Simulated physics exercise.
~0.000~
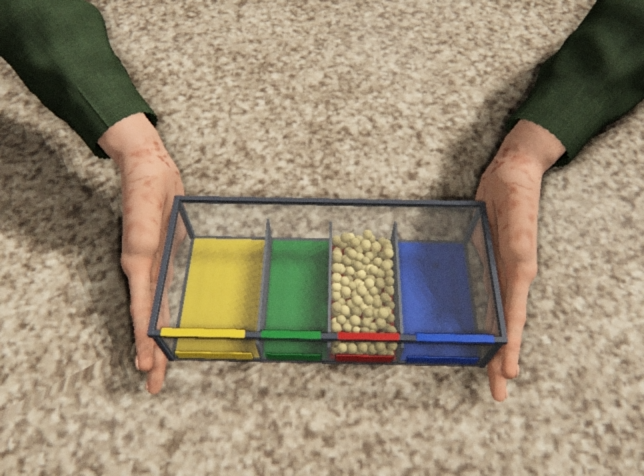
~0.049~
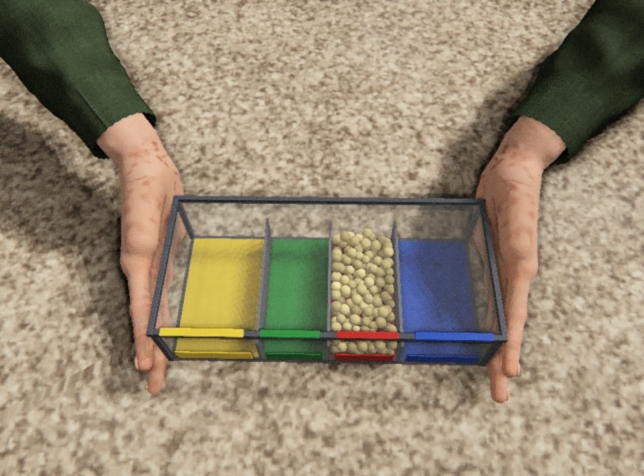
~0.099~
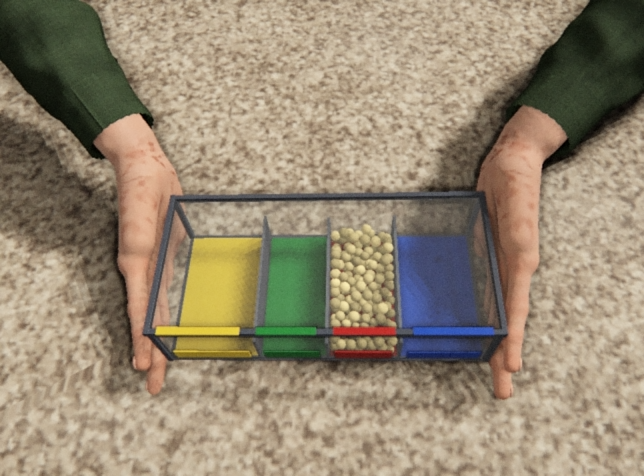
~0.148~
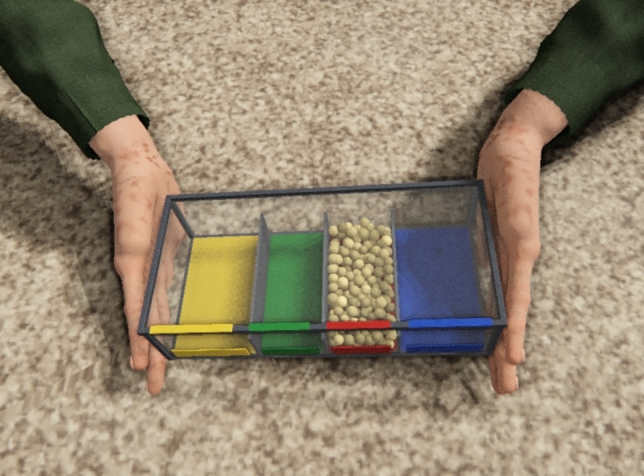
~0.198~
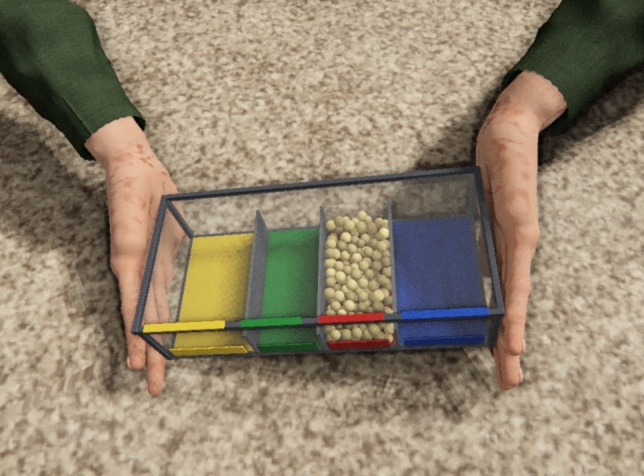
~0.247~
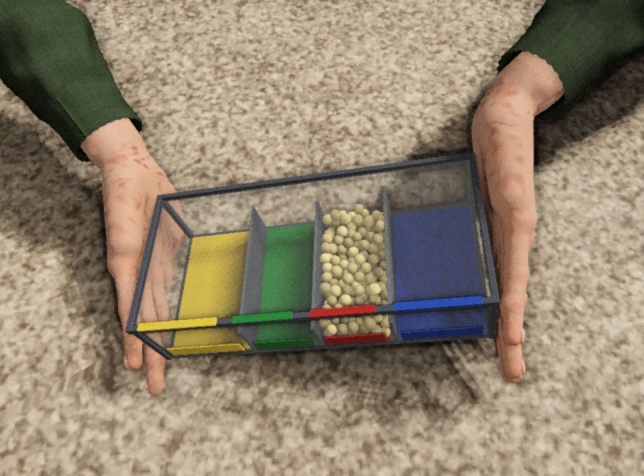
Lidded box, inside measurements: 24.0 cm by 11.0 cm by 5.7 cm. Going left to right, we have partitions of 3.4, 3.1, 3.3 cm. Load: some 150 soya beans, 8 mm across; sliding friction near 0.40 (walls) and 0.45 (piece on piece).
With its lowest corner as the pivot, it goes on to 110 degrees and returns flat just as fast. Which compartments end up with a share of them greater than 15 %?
At the end, red: It'll probably finish at or short of fifteen percent of the pieces; blue: It'll probably finish at or short of fifteen percent of the pieces; green: It'll probably finish at or short of fifteen percent of the pieces; yellow: It'll probably finish past fifteen percent of the pieces.
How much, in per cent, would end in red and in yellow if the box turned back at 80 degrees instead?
In per cent, red gets 80, yellow gets 15.
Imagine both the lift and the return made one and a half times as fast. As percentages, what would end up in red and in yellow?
Then red would get 0 per cent, while yellow would get 100 per cent.
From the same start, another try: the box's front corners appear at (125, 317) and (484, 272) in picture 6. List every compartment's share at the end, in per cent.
Each compartment ends like this: Red 0 per cent, blue 0 per cent, green 5 per cent, yellow 95 per cent.
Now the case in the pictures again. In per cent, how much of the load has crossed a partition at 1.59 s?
Roughly 65 in a hundred.
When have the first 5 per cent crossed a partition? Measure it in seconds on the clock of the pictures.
Near 1.30 s.
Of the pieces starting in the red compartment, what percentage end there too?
I'd estimate about 0 %.
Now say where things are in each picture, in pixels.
In the first picture, box tilt 0 degrees, front corners at (155, 331) and (501, 338); red 100 %.
In the second picture, box tilt 1 degrees, front corners at (154, 331) and (501, 336).
In the third picture, box tilt 3 degrees, front corners at (150, 330) and (501, 330), lowest corner left back.
In the fourth picture, box tilt 6 degrees, front corners at (145, 329) and (500, 321), lowest corner left back.
In the fifth picture, box tilt 10 degrees, front corners at (139, 328) and (497, 310), lowest corner left back.
In the sixth picture, box tilt 14 degrees, front corners at (134, 327) and (492, 299), lowest corner left back; red 100 %. The box's pace is about 75 degrees a second.
Then, at 1.59 s, tilt 110 degrees; red 35 %, green 35 %, yellow 30 %.
After 2.48 s, tilt 51 degrees; yellow 100 %.
After 3.38 s, tilt 0 degrees; yellow 100 %.
In the end, at 4.0 s, red 0 %, blue 0 %, green 0 %, yellow 100 %.
